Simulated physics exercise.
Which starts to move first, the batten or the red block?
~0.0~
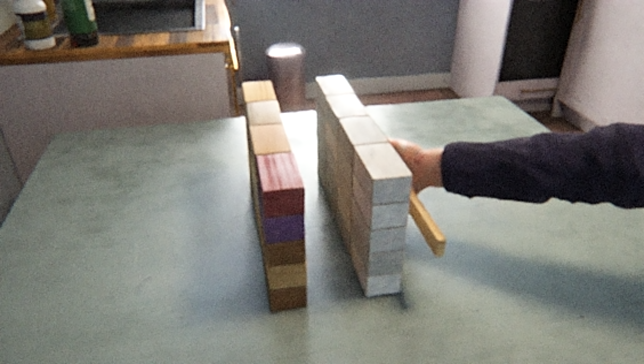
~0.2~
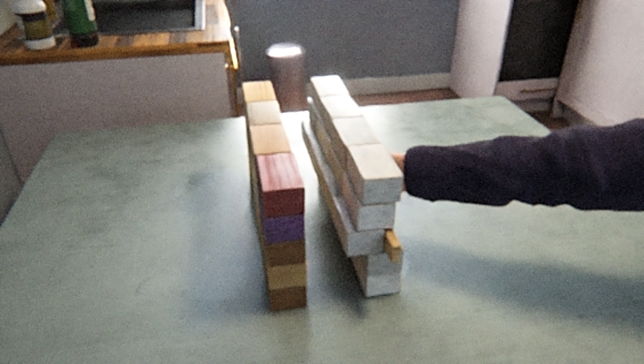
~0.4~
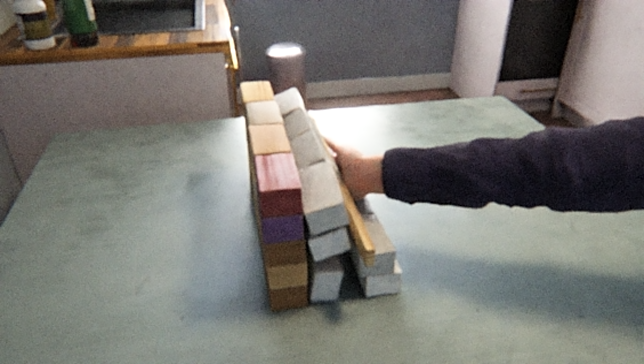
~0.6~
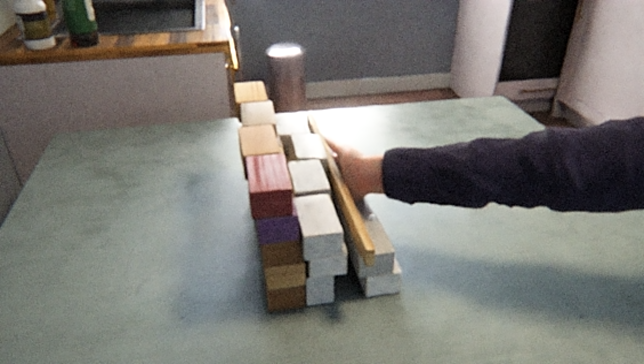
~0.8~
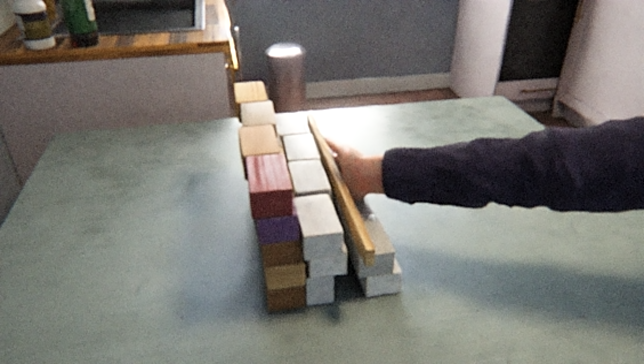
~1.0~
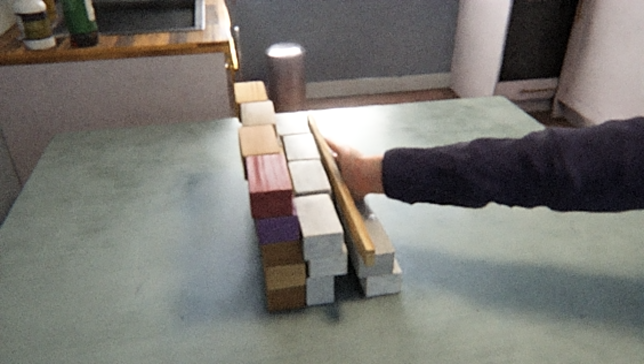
The batten starts to move first, pushing left into the pale wall. The red block shifts left only later, after the pale wall has leaned across the aisle.
